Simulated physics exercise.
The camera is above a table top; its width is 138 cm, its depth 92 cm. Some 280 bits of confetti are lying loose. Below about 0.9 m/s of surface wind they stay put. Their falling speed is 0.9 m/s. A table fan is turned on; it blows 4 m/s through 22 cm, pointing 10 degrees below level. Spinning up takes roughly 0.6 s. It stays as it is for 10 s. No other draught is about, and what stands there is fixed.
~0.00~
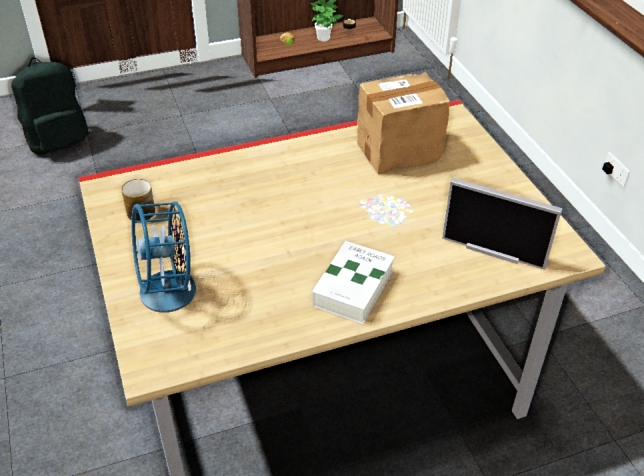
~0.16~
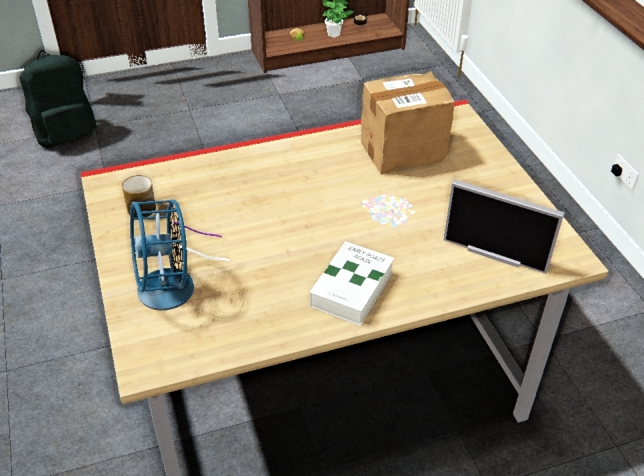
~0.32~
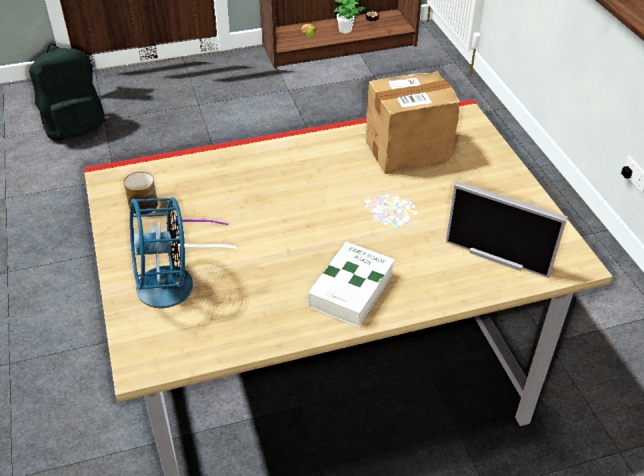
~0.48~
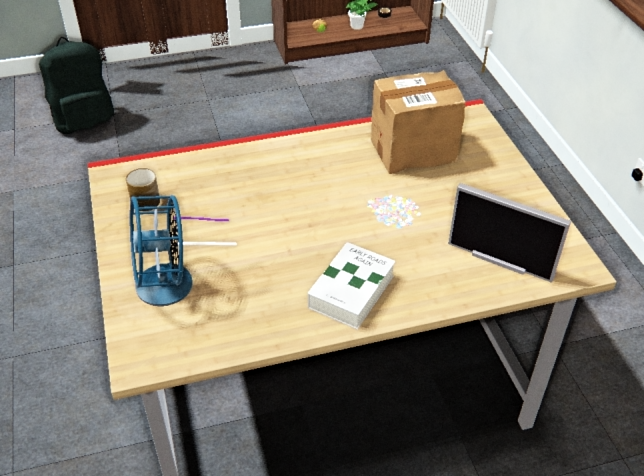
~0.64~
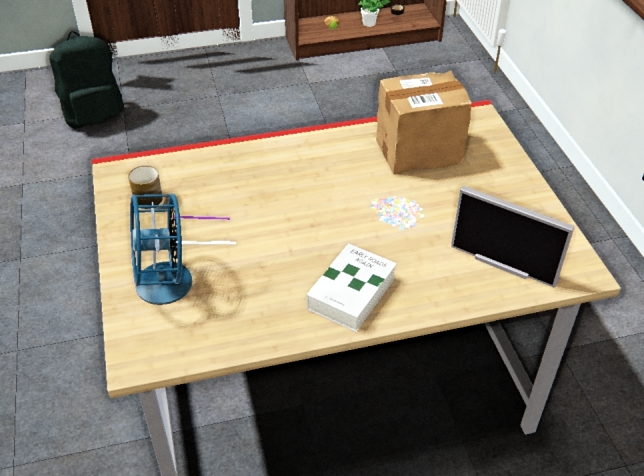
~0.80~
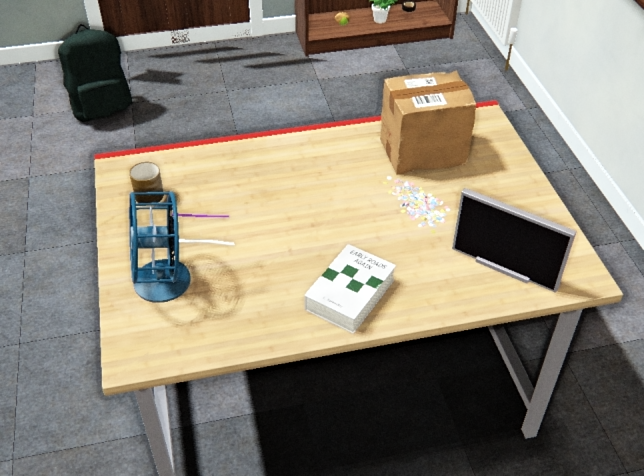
On a wooden table top, ribbons stream from a blue fan, then loose confetti beside a cardboard box starts scattering.
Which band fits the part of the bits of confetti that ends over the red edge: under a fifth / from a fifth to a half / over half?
The share over the red edge is less than a fifth.
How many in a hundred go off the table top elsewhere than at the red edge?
Near 100 %.
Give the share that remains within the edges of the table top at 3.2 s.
Near 1 %.
After 2.0 s the count stands so, 2 % are over the red edge.
After 3.2 s the count stands so, 2 % are over the red edge.
After 5.5 s the count stands so, 2 % are over the red edge.
After 10.0 s, at the end, 2 % are over the red edge.
